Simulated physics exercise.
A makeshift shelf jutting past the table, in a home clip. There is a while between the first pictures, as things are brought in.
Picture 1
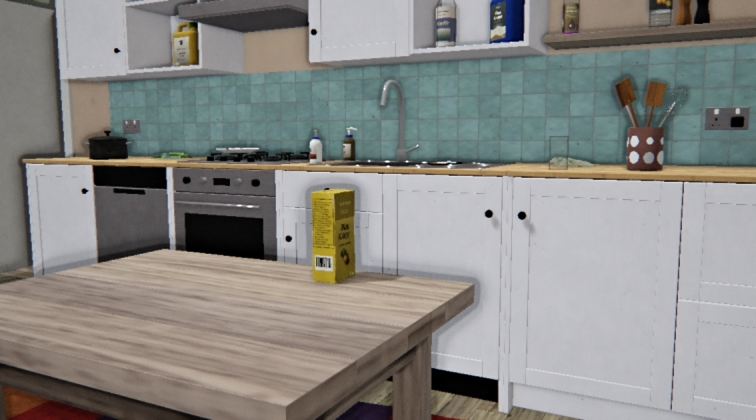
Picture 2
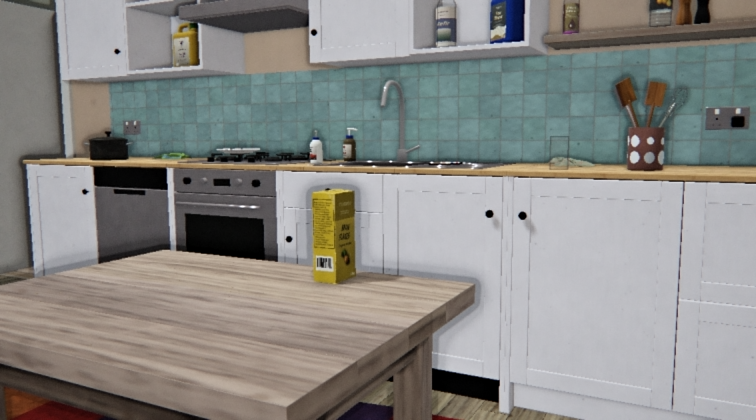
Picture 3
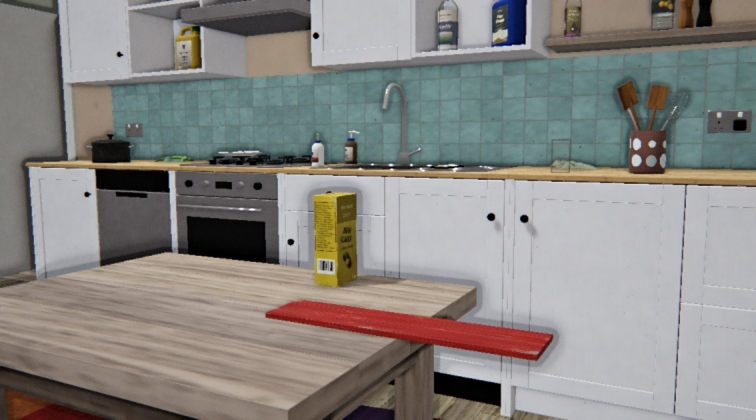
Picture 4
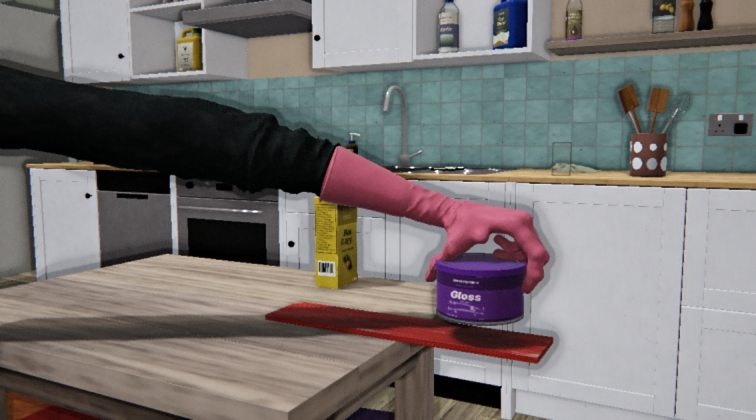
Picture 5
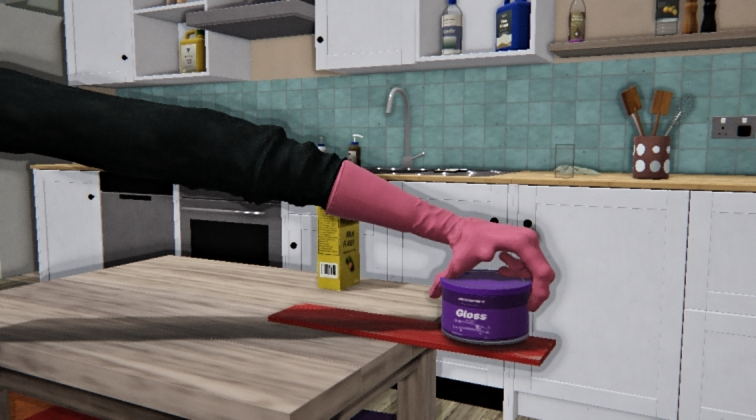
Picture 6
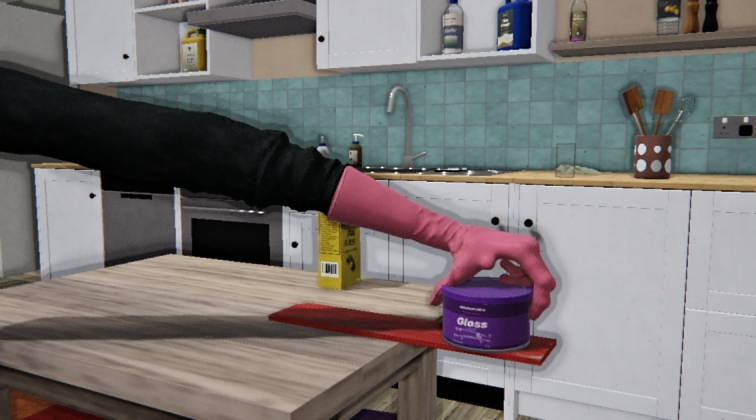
A red board appeared across the corner of a wooden kitchen table, jutting past its edge, and then a pink-gloved hand lowered a purple tub onto the board's overhanging part and kept hold of it.
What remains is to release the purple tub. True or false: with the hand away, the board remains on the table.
False, it comes off.
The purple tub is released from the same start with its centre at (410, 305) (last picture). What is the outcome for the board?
It stays put.
Then, 0.40 s on from there, purple tub now down on the floor or falling; red board turned 61° from how it was put.
Then, 0.50 s on from there, red board now down on the floor or falling.
Then, 0.70 s on from there, things are still on the move.
Then, 0.80 s on from there, as before.
In the end, down on the floor or falling, red board and purple tub; yellow carton unmoved. The board goes over.
